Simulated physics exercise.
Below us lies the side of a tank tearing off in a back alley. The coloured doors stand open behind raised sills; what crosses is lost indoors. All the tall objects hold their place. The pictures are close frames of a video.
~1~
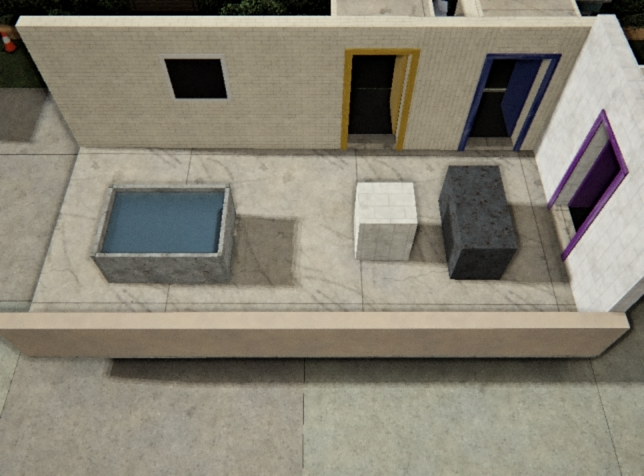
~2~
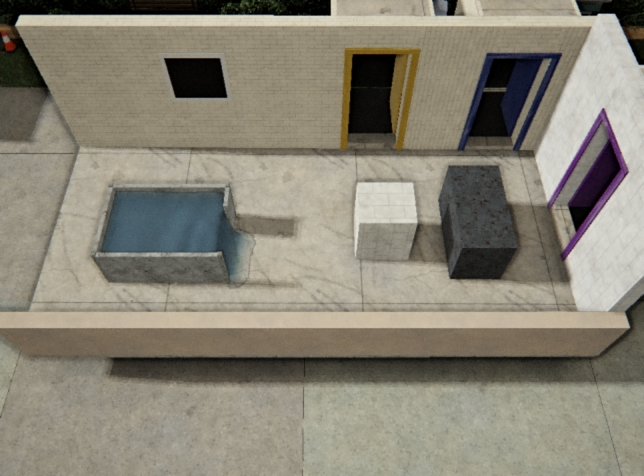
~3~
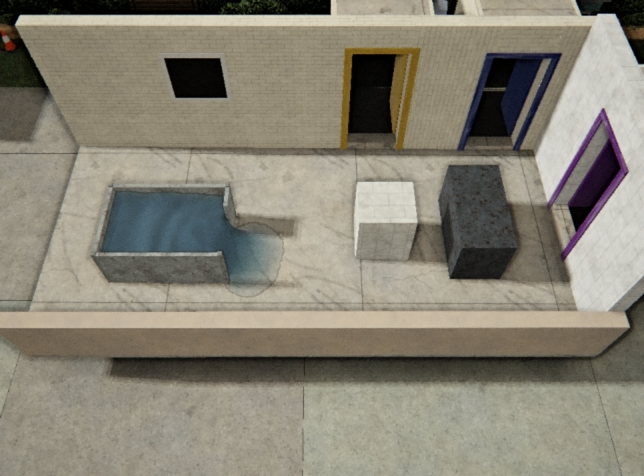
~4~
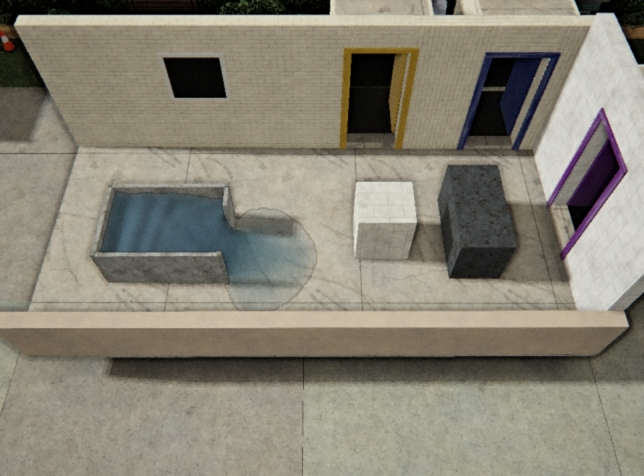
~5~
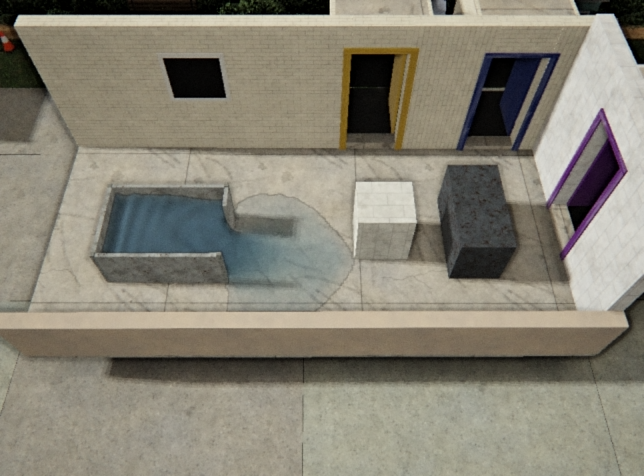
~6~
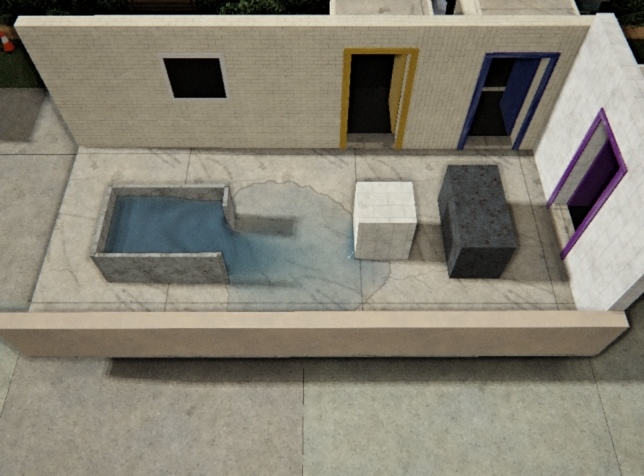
We see a walled yard with a water tank, a pale block, a dark block and coloured doorways. The tank's right side opens, and water pours out, spreading rightward across the paved floor and reaching around the pale block's base.
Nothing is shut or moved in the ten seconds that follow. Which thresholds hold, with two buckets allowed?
One by one: The blue door lets in a lot; the purple door admits no more than that; the yellow door admits no more than that.
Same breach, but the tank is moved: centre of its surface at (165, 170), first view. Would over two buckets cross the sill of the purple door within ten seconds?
My reading: Purple stays under.
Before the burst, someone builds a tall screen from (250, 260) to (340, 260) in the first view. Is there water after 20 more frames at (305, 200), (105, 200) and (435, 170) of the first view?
In turn: Covered, not flooded, flooded.
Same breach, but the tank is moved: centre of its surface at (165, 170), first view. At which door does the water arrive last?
It is the purple-painted one.
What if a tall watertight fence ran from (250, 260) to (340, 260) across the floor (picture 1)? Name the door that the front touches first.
The yellow-painted one.
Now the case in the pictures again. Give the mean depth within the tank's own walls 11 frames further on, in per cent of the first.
Near 38 in a hundred.
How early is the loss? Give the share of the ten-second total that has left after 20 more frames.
Roughly 5 per cent.
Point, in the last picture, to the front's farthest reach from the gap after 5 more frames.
I would point to (517, 300).
A moment on, water covers 35 % of the floor; the blue door not reached, the purple door not reached, the yellow door not reached.
Next, water covers 45 % of the floor; the blue door wet at the sill, nothing in, the purple door not reached, the yellow door under two buckets in.
Then, water covers 60 % of the floor; the blue door wet at the sill, nothing in, the purple door wet at the sill, nothing in, the yellow door under two buckets in.
Later, water covers 65 % of the floor; the blue door over two buckets in, the purple door wet at the sill, nothing in, the yellow door under two buckets in.
In the end, water covers 80 % of the floor; the blue door far over two buckets in, the purple door wet at the sill, nothing in, the yellow door under two buckets in.
